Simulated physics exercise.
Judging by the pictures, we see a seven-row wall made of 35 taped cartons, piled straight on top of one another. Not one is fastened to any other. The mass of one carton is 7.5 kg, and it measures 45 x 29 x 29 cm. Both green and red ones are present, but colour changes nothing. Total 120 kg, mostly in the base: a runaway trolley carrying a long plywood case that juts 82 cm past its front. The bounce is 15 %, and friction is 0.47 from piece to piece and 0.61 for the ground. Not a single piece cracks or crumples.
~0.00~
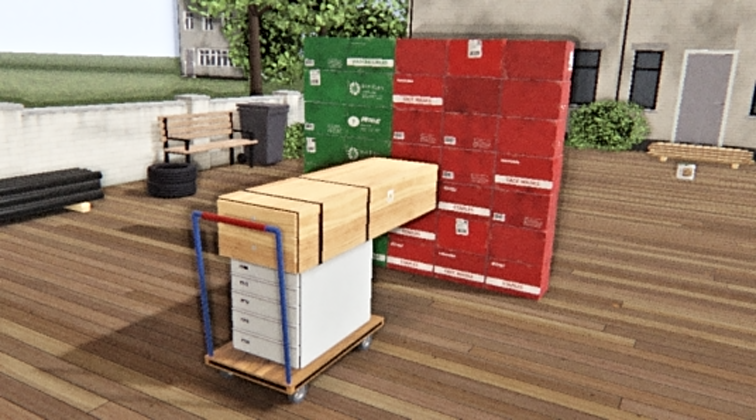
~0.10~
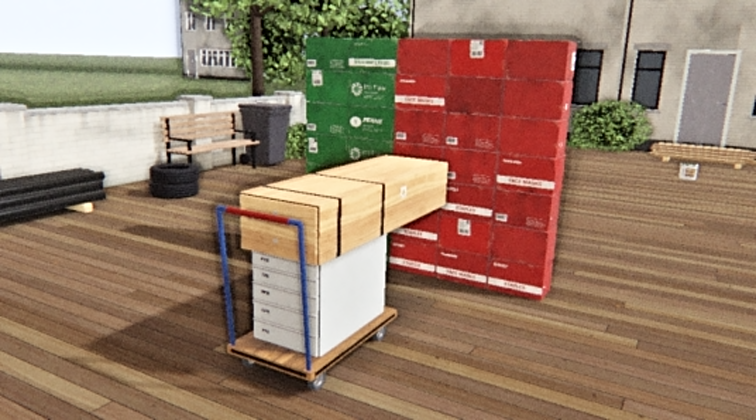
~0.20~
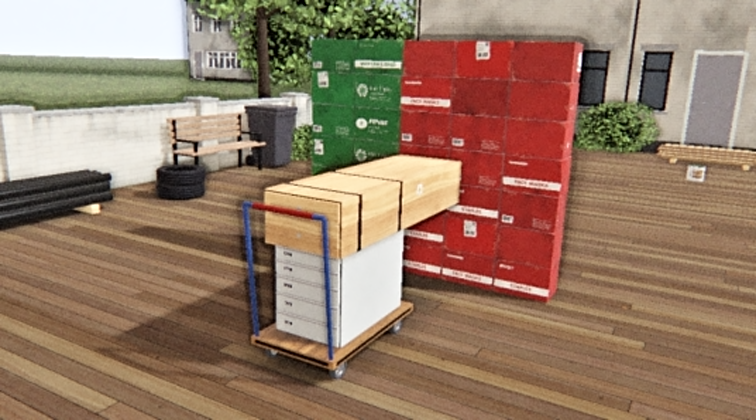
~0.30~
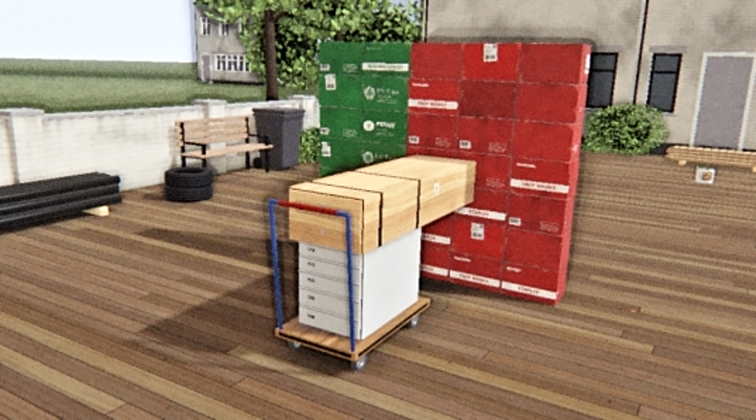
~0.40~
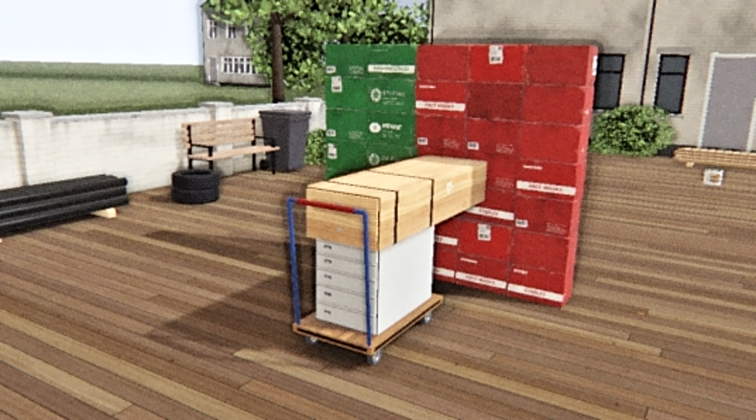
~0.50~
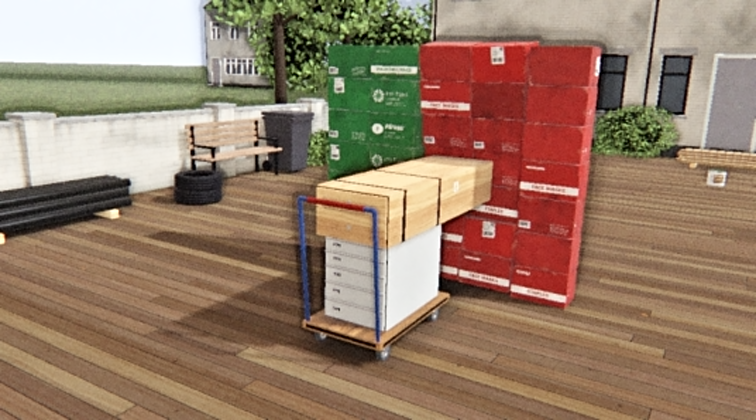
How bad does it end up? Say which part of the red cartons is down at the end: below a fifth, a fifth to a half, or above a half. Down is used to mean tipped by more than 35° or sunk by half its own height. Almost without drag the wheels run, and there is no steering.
Above a half.
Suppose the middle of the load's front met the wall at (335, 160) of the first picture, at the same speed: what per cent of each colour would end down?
The green ones would be 100 per cent down and the red ones 0 per cent.
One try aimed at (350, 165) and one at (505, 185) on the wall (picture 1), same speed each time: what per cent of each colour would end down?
Green 100 then 0, red 0 then 70 per cent.
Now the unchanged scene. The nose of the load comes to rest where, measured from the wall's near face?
65 cm.
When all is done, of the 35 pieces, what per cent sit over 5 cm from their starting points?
It comes to 40 percent.
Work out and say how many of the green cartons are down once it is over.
Green: 0.
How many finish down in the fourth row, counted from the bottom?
From that row, 2 end down.
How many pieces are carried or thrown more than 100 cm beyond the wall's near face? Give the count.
Estimate: Some 8.
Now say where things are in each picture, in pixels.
In the first picture (we follow the side turned to the camera; the camera pans a little), load (433, 180) 49 cm short of the wall; top red carton (474, 58); top green carton (370, 55); no piece has moved.
In the second picture, load (444, 177) 33 cm short of the wall; top red carton (476, 58).
In the third picture, load (458, 175) 18 cm short of the wall; top red carton (482, 60).
In the fourth picture, load (472, 175) 21 mm short of the wall; top red carton (490, 62).
In the fifth picture, load (484, 174) 9 cm into the wall's line; top red carton (496, 64) tipped 3°; steepest lean 3°, the carton at (492, 137); 7 stirred so far.
In the sixth picture, load (490, 174) 17 cm into the wall's line; top red carton (498, 65) tipped 8°; top green carton (394, 62); steepest lean 9°, the carton at (444, 63); 14 stirred so far.
Around 0.76 s, load 33 cm past the wall's line, still rolling; none of the 21 red cartons down (0 of 35 in all colours); top red carton tipped 31°.
Around 1.02 s, load 45 cm past the wall's line, still rolling; 14 of the 21 red cartons down (14 of 35 in all colours); top red carton on its side.
Around 1.50 s, load 62 cm past the wall's line, still rolling; 14 of the 21 red cartons down (14 of 35 in all colours); top red carton on its side.
Finally (3.1 s), load 66 cm past the wall's line, stopped; 14 of the 21 red cartons down (14 of 35 in all colours); top red carton on its side; top green carton unmoved. That is 67 per cent. Seen by the last camera, middles, top red carton near (502, 148), top green carton near (402, 63).
